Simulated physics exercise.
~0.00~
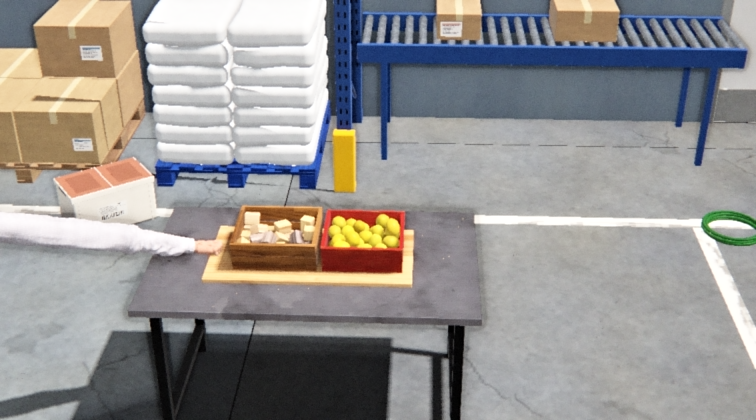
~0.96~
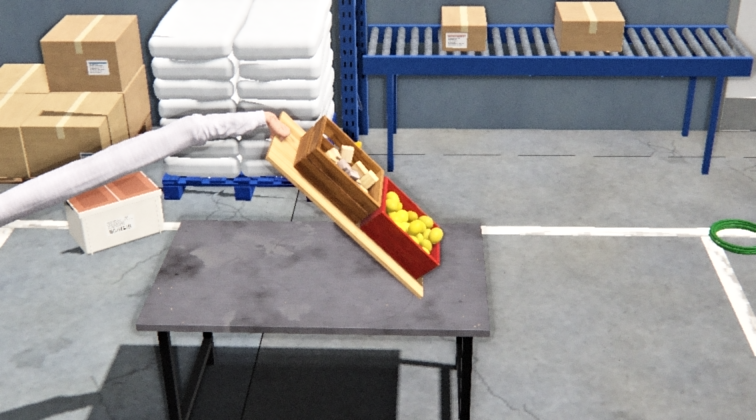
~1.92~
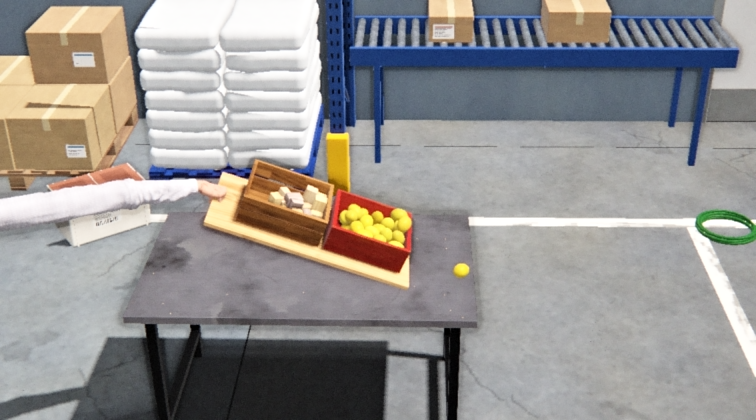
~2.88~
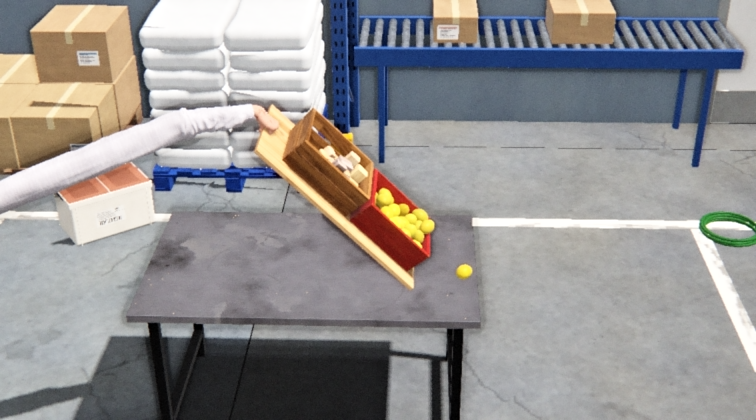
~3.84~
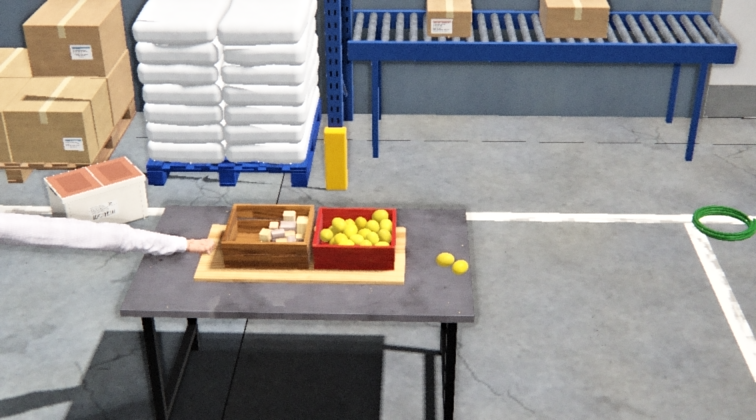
A pale-sleeved arm reaches in from the left to a wooden board on a dark table in a warehouse, seen from above and in front. On the board sit a brown wooden box of small timber blocks and, to its right, a red box of yellow balls, with cartons, stacked white sacks and a blue roller conveyor behind. The hand lifts the board's left end steeply, then lowers it partway, and one ball lies on the table to the right. It raises the board steeply again, then sets it flat, leaving two balls on the tabletop while the blocks stay boxed.
